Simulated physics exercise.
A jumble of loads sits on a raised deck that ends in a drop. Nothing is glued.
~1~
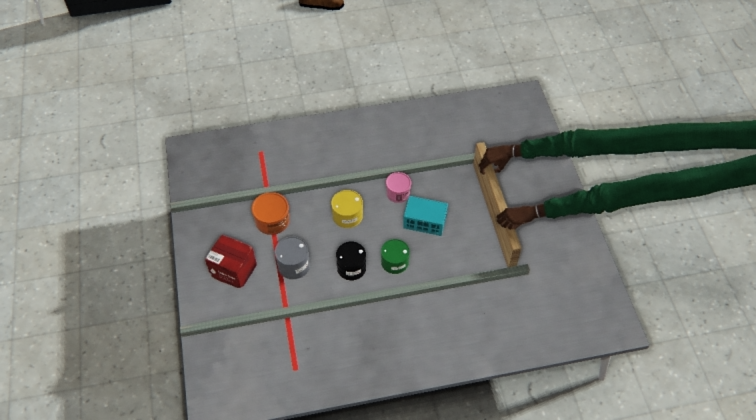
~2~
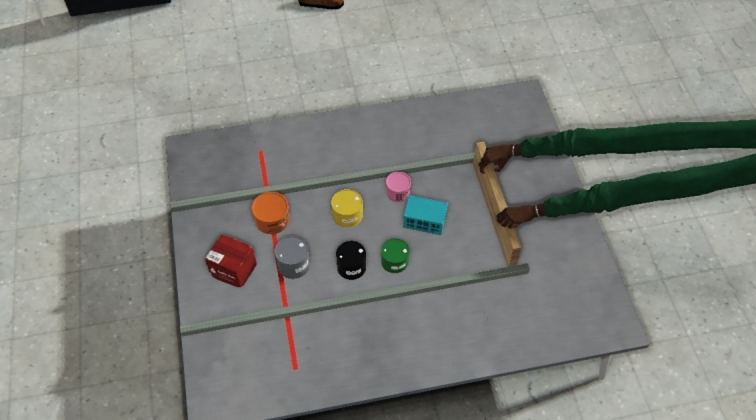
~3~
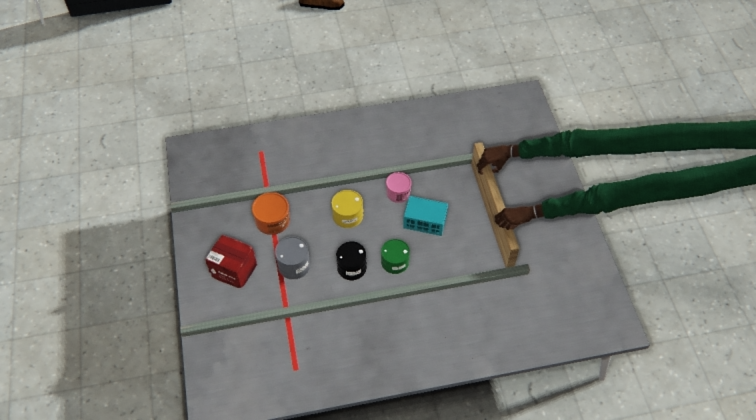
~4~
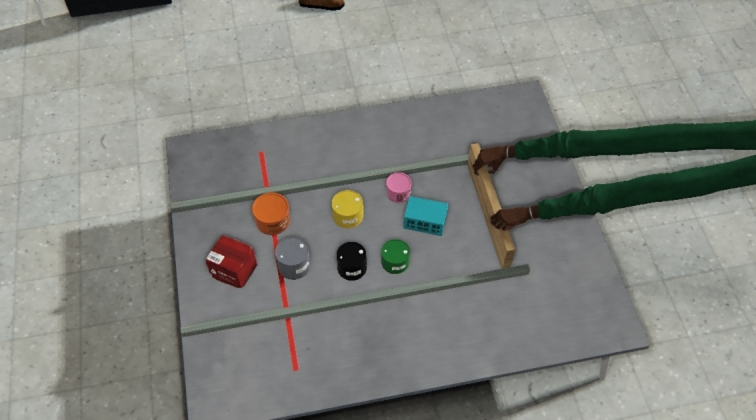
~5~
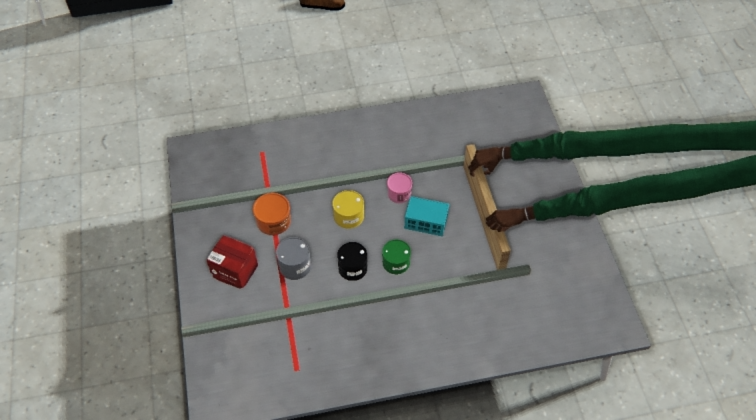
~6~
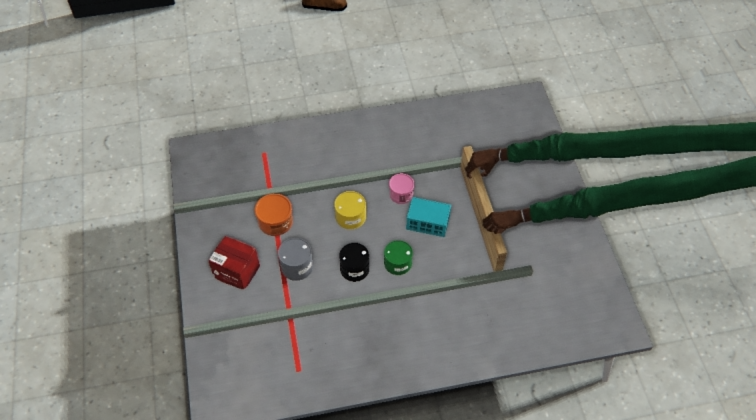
The video shows two green-sleeved arms holding a wooden plank between rails on a grey table, moving it slightly left toward coloured canisters, a teal crate and a red parcel near a red tape line, while the objects stay in place.
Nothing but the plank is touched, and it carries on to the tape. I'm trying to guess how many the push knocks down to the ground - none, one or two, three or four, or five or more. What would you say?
Well, the ones that get knocked off number not even one.
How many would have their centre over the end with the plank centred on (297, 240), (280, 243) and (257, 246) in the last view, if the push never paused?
Place by place, 0, 0 and 1.
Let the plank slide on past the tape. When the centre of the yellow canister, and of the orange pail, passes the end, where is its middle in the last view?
Near (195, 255) and (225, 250).
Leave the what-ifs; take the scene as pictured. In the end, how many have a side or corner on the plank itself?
4 of them.
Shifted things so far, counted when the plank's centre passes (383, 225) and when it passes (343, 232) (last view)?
By then 5, and later 6.
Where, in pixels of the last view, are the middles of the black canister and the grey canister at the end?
The black canister ends at (243, 297) and the grey canister at (224, 270).
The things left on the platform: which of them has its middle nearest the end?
It's the red parcel.
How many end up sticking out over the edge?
The count is 1.
A little later, none off yet; red parcel at rest near (235, 263); orange pail at rest near (274, 215); grey canister at rest near (296, 259).
Next, none off yet; red parcel at rest near (235, 263); orange pail at rest near (274, 215); grey canister shifted a little near (289, 259).
When it is over, the number that fall off is zero.
